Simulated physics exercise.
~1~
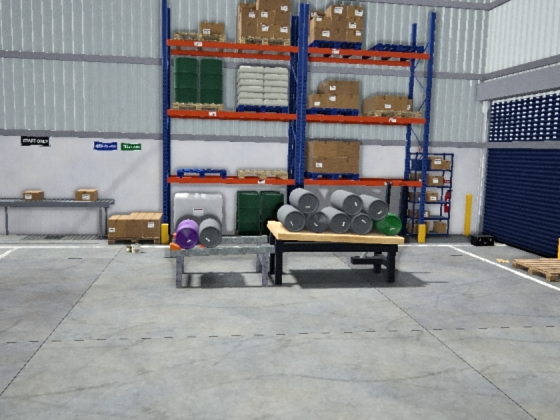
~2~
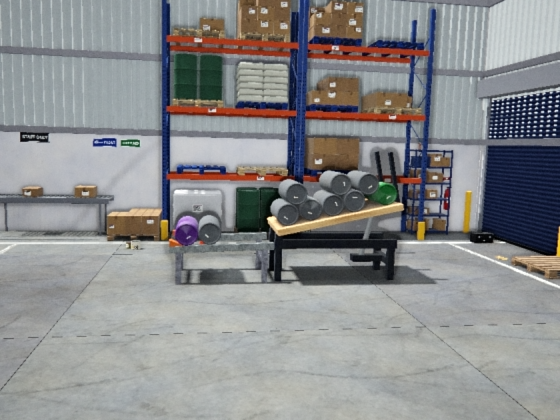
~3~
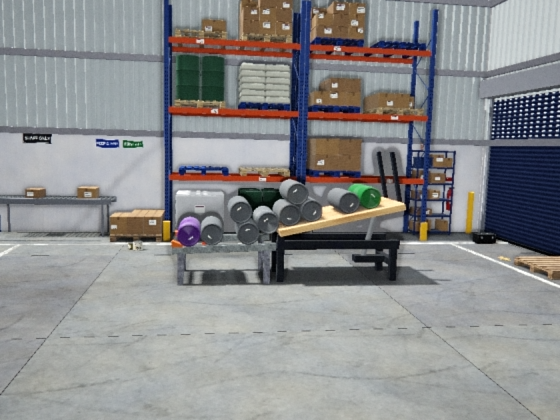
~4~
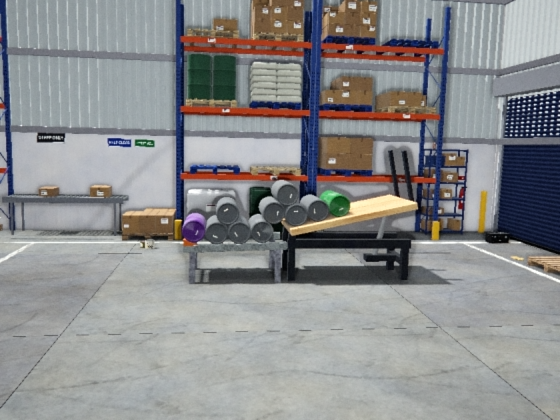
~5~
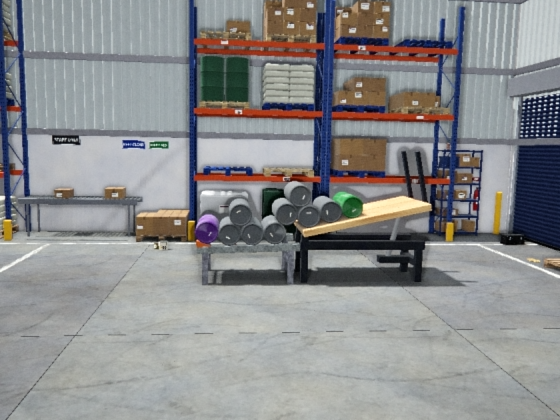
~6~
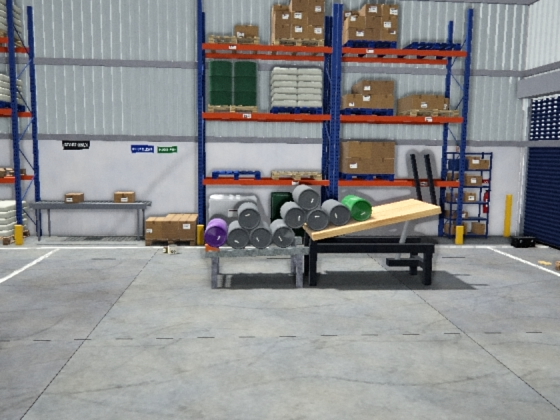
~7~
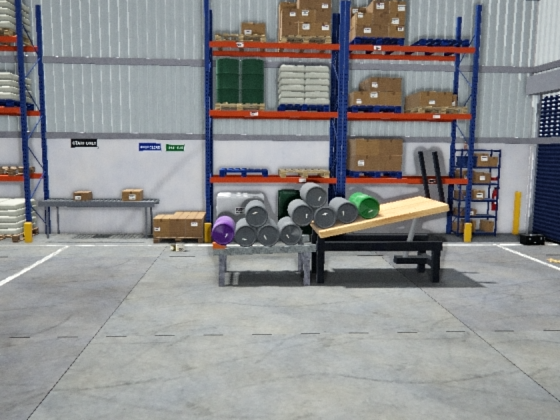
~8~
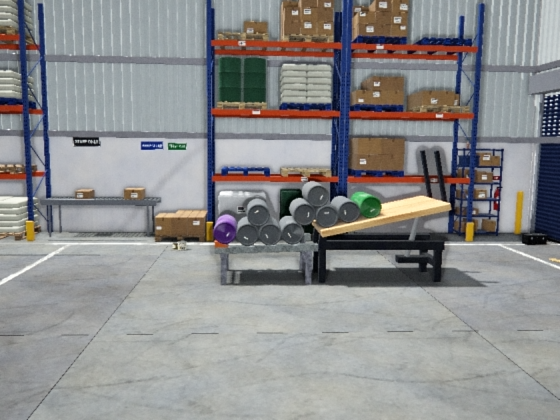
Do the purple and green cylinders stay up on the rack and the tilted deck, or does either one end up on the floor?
Both stay up. The purple cylinder ends held on the rack, and the green one ends still on the tilted deck.
